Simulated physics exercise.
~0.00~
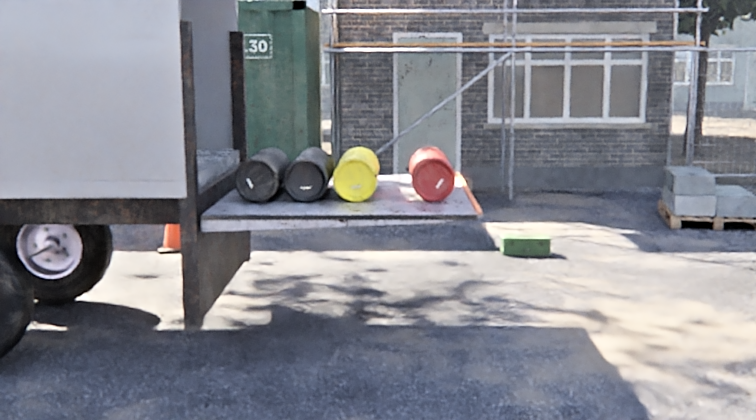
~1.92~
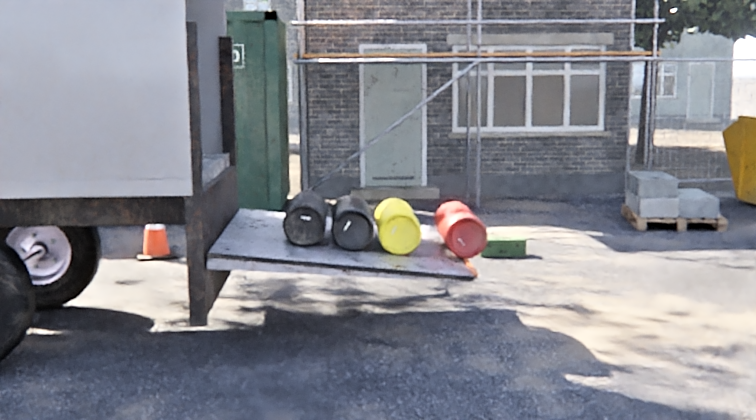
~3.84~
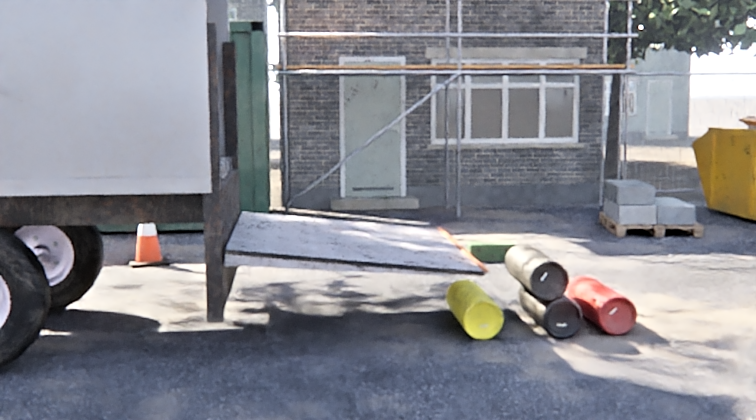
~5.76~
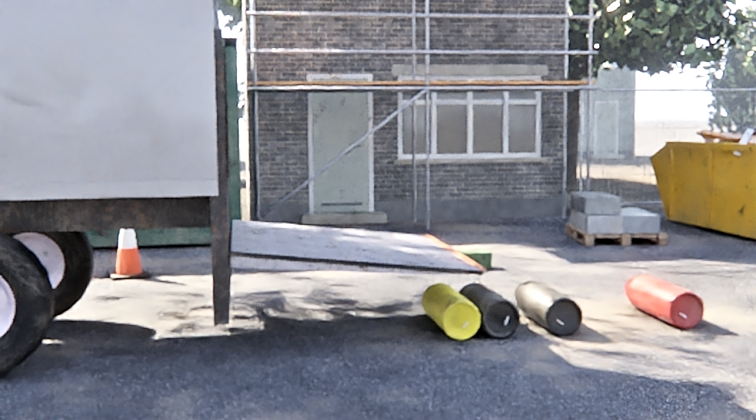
The footage shows four cylinders, two dark, one yellow and one red, lying on a lift platform behind a van body as it lowers slightly and tips outwards. They roll right, drop over the edge and end up spread on the ground, red farthest right.
